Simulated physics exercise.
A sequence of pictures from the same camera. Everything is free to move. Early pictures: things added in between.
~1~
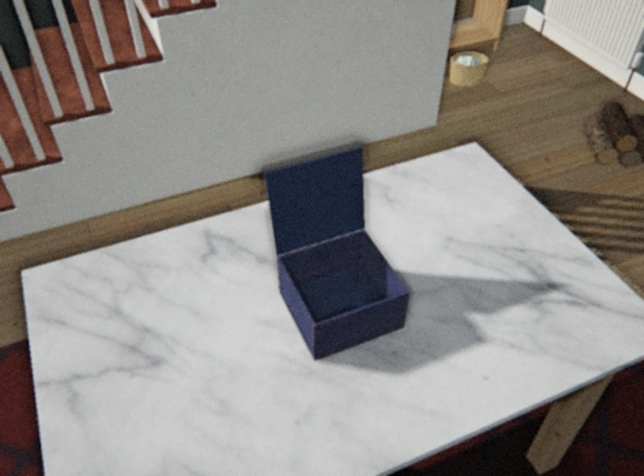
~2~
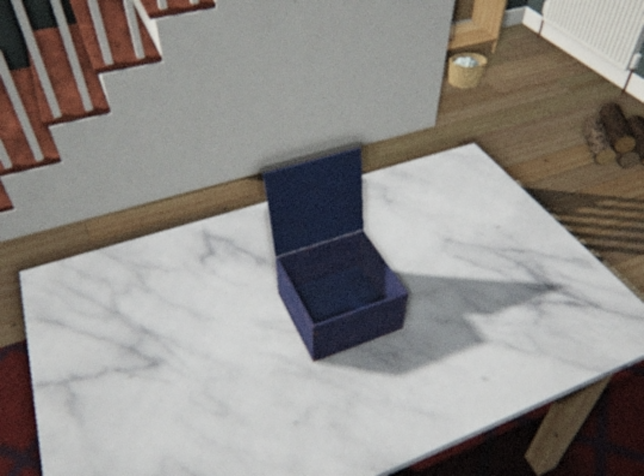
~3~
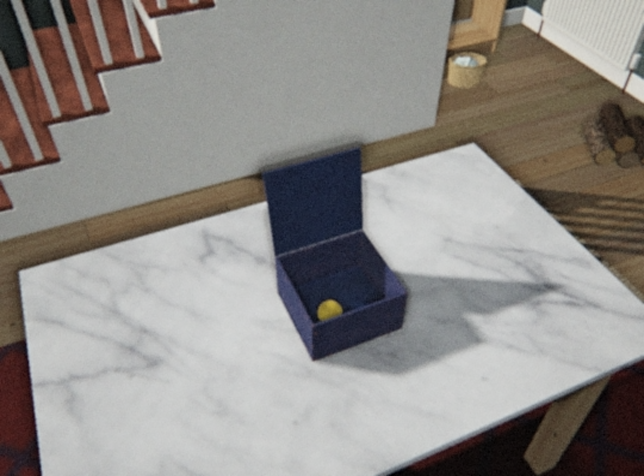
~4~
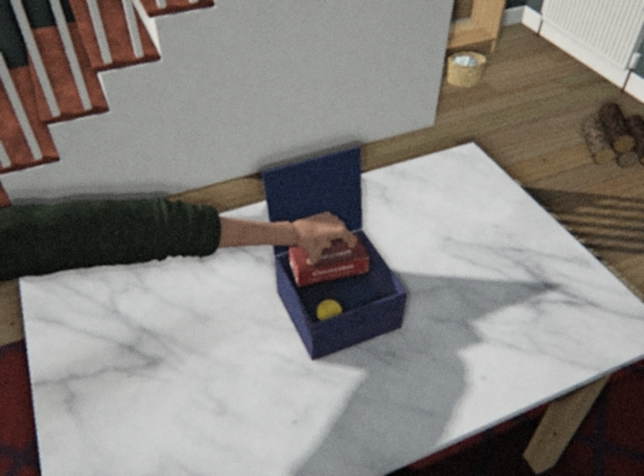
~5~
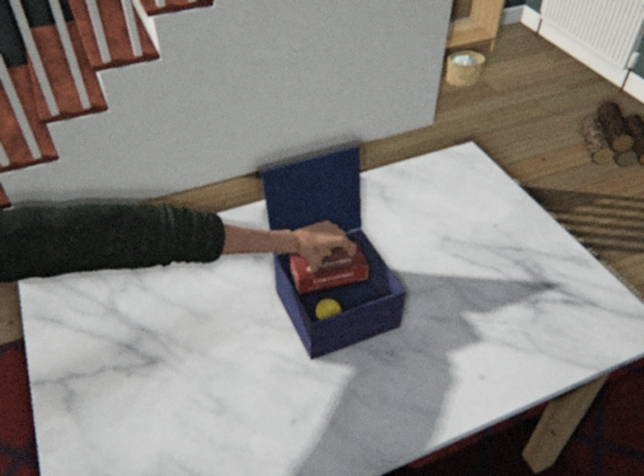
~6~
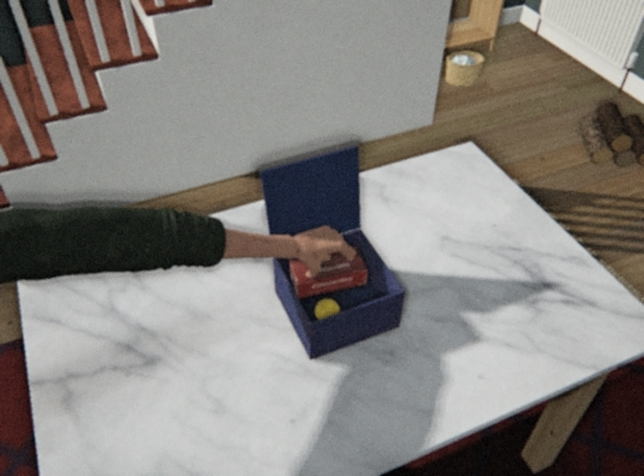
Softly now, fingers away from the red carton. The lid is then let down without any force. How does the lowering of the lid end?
The lid reaches the rim.
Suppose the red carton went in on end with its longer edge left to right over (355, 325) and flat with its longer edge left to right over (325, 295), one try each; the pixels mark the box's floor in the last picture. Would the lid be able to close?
The first attempt leaves the lid partly open, while the second leaves it fully closed.
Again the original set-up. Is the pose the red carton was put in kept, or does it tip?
Looking at the last picture, it is left as set.
Then, 1.10 s after the last picture, lid starting down; red carton slid a little near (328, 288).
Then, 1.70 s after the last picture, lid 51° above the rim; red carton slid a little near (328, 288).
Then, 2.10 s after the last picture, lid 16° above the rim; red carton slid a little near (328, 288).
At rest, lid shut; moved from the start, red carton; yellow lemon in place. Seen from the same camera at the end, red carton near (328, 288).
